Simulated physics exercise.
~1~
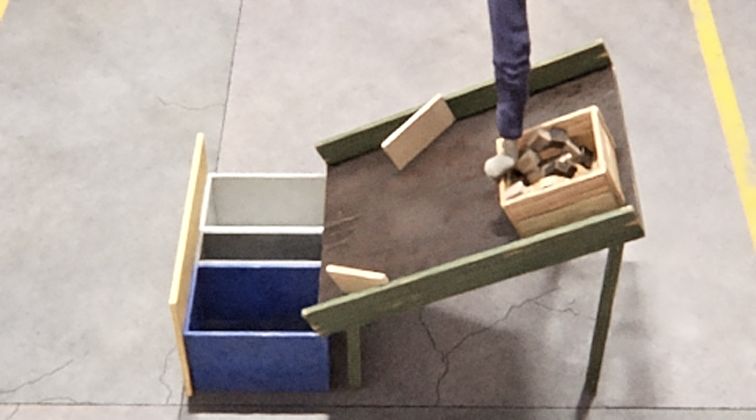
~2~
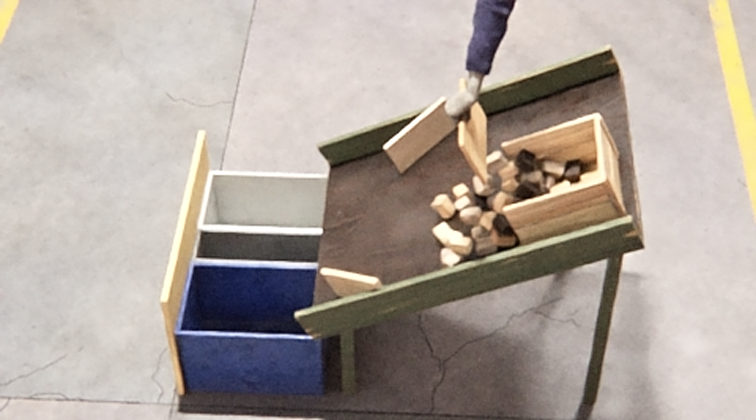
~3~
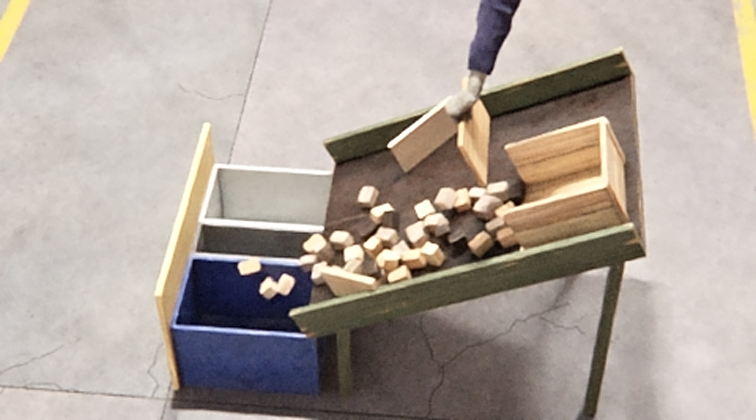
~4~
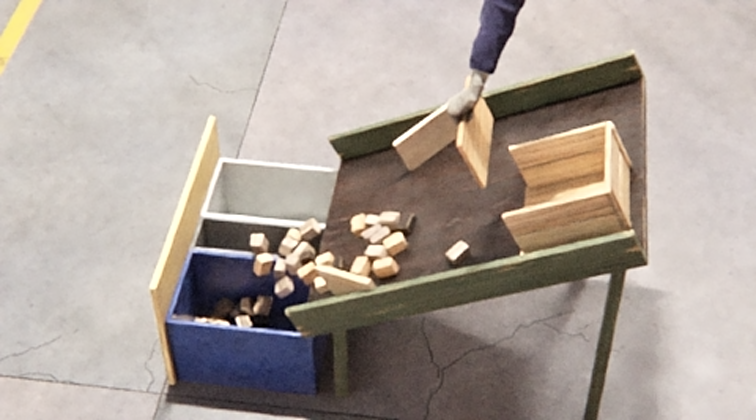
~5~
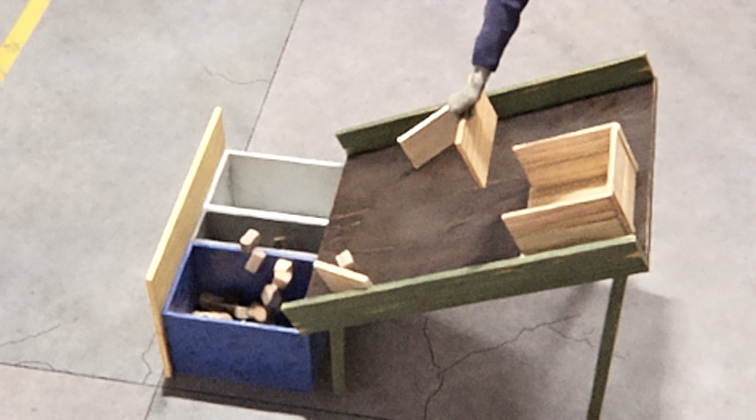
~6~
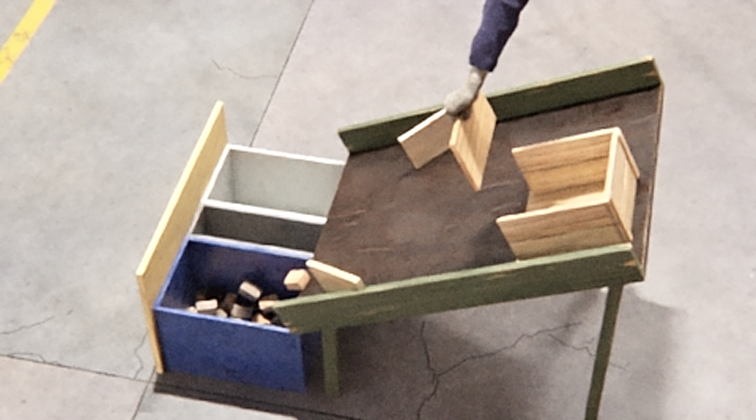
On a cracked concrete floor with yellow lines, seen from above and to the side, a dark sloping table with green rails leans down to the left. A wooden pen of small blocks sits near its top, two angled boards stand lower down, and blue, grey and white bins wait at the foot. A gloved hand in a dark blue sleeve swings the pen's wooden gate up and away. The blocks spill out, tumble down the slope and drop off the lower edge. Most visibly land in the nearest, blue bin, leaving the slope almost bare while the hand still holds the gate.
